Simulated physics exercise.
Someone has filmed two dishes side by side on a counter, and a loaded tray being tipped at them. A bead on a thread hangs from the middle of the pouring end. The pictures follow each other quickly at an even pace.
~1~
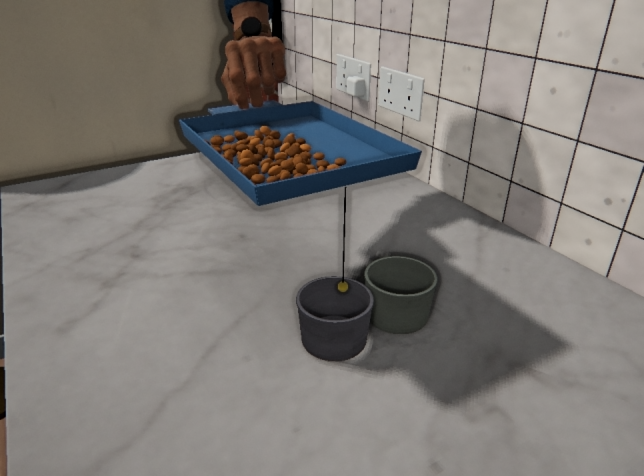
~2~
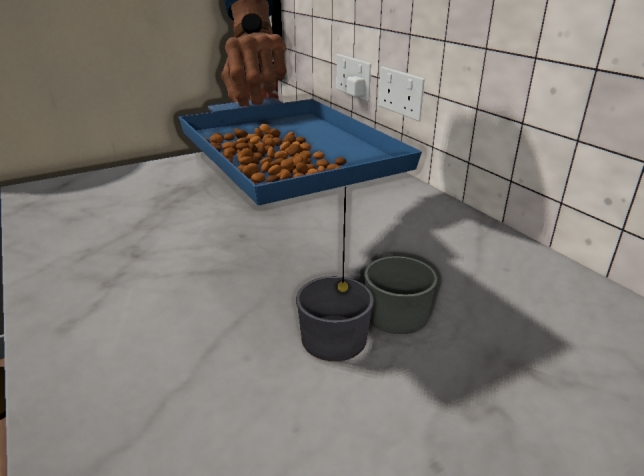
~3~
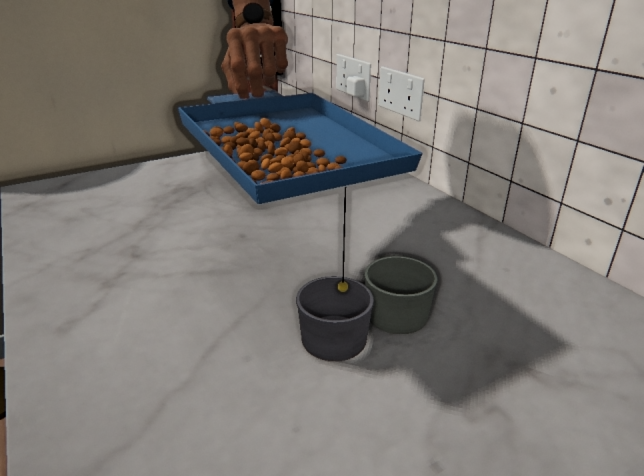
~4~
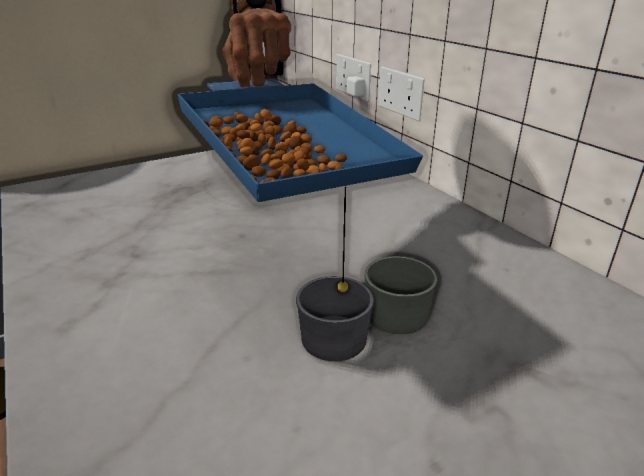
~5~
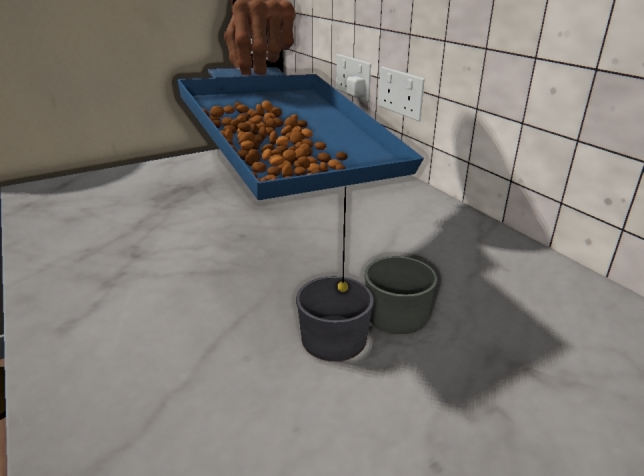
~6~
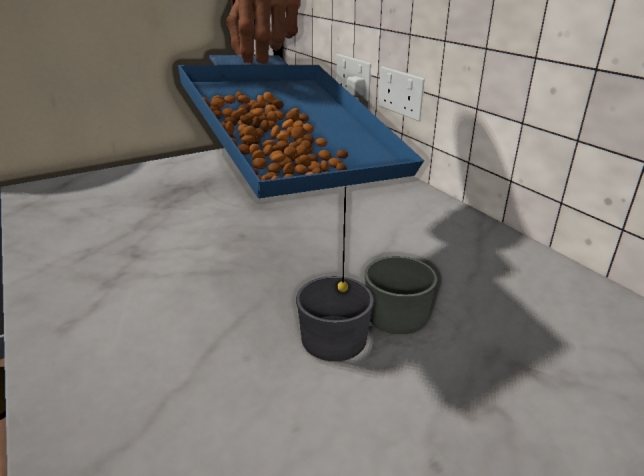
At the start, a hand holds a blue tray of brown kibble pieces nearly level above two dark dishes on a marbled counter. The hand then raises the back of the tray little by little, steepening its slope toward the front, while the pieces stay heaped together and the dishes remain still.
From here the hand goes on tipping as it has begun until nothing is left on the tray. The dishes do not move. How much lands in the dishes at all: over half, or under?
Together they catch less than half.
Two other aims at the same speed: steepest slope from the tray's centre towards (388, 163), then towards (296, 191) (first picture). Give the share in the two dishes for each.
Near 80 % and 0 %.
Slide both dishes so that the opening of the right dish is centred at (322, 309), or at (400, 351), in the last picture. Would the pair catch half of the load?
In turn: Below a half; less than half.
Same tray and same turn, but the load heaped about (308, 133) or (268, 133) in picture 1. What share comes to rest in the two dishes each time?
In turn 30 and 40 in a hundred.
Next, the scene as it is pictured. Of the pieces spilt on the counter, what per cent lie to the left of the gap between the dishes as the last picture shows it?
It comes to 10 per cent or so.
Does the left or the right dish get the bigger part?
More ends in right.
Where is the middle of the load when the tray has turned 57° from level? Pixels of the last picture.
Close to (342, 152).
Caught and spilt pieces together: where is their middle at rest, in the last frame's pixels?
Near (419, 349).
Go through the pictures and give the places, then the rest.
In the first picture, corners of the pouring end at (257, 185) and (418, 151), level; middle of the load at (272, 155), bits of cat kibble; left dish at (354, 335); right dish at (421, 309); bead on its thread at (343, 287).
In the second picture, corners of the pouring end at (257, 184) and (418, 151), level; middle of the load at (272, 154).
In the third picture, corners of the pouring end at (258, 183) and (418, 152), tipped barely, lowest at the right corner; middle of the load at (272, 150).
In the fourth picture, corners of the pouring end at (259, 182) and (419, 155), tipped a little, lowest at the right corner; middle of the load at (272, 144).
In the fifth picture, corners of the pouring end at (260, 180) and (420, 157), tipped a little, lowest at the right corner; middle of the load at (273, 138).
In the sixth picture, corners of the pouring end at (262, 179) and (420, 159), tipped clearly, lowest at the right corner; middle of the load at (275, 132); left dish at (354, 335); right dish at (421, 309).
Soon after the last picture, tray tipped steeply; nearly all on the tray; a stray few in the air.
A little later, tray tipped right over; about half on the tray; a stray few in the right dish; about a quarter outside both; about a quarter in the air.
Later still, tray tipped past a quarter turn; about a quarter in the right dish; most outside both.
At rest, tray tipped past a quarter turn; none in the left dish; about a quarter in the right dish; most outside both.
